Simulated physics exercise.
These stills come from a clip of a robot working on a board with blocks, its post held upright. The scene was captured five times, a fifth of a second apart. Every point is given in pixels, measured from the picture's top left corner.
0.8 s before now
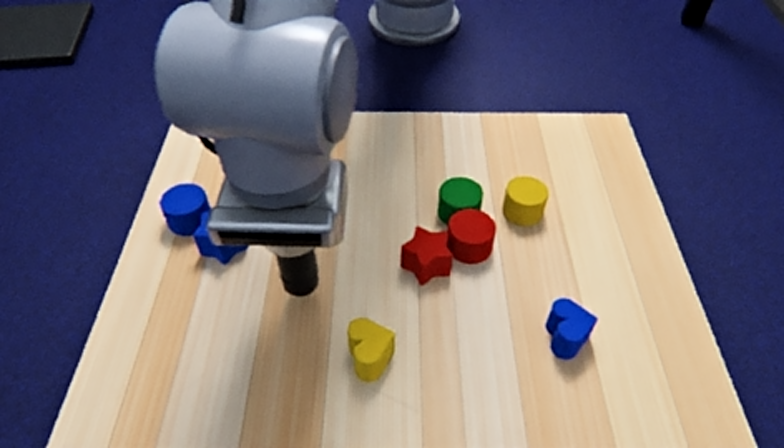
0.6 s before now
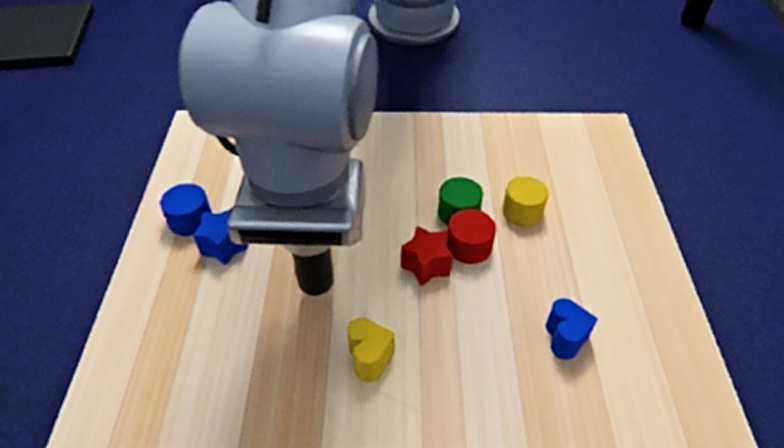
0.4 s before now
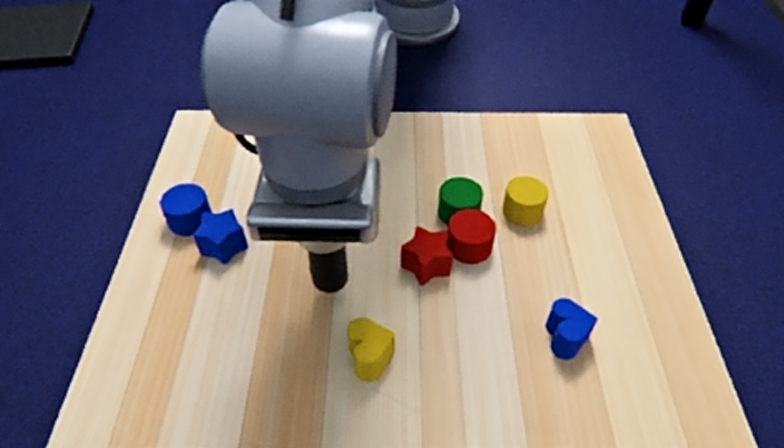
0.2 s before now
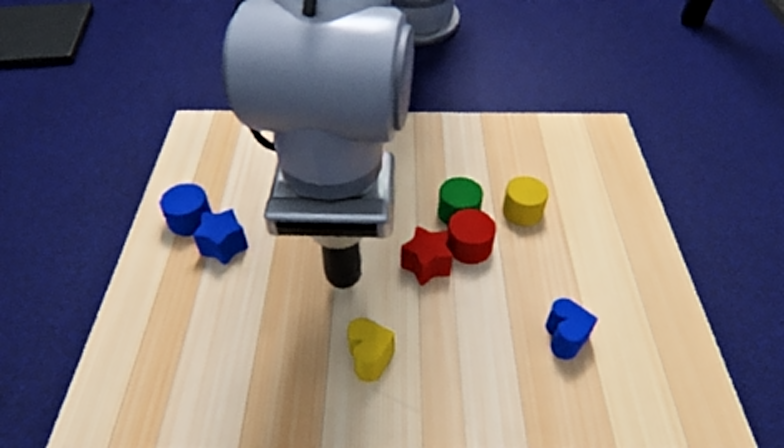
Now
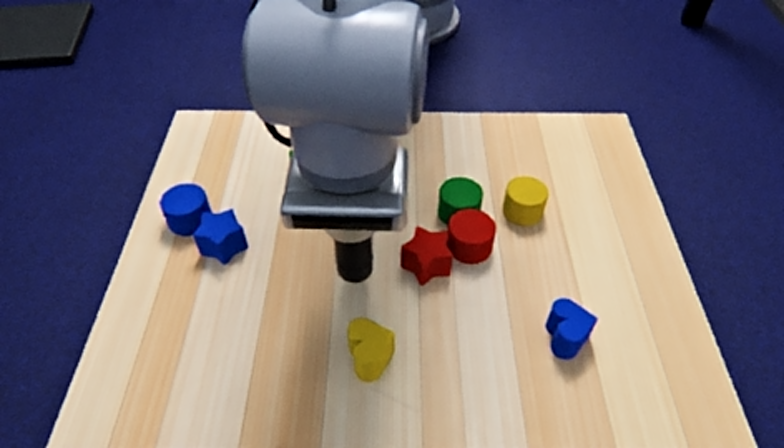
A gray robot arm with a dark post slid slowly to the right across a wooden board, moving away from the blue star and closer to the red star, while all the colored blocks stayed still.
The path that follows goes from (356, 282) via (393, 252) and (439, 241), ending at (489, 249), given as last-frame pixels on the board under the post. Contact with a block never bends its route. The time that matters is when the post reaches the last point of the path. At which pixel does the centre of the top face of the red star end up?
Just about (459, 251).
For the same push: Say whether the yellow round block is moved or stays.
Once the post is done, the yellow round block remains in the old spot.
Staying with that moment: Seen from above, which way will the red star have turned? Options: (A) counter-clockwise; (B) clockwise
Answer: B.
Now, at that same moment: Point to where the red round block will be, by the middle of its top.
Around pixel (536, 233).
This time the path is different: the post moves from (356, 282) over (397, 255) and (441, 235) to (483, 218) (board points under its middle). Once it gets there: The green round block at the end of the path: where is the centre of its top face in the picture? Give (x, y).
Put as a pixel place, it's (484, 170).
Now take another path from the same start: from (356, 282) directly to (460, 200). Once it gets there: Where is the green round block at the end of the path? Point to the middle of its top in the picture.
Top centre: (498, 172).
On the path given first. One third of the way, post at (394, 239); nothing pushed yet.
Two thirds of the way, post at (442, 229); red star at (450, 248), turned 50° clockwise; red round block at (484, 226).
At the end, post at (492, 237); red star at (459, 251), turned 85° clockwise; green round block not moved; red round block at (536, 233); yellow round block not moved.
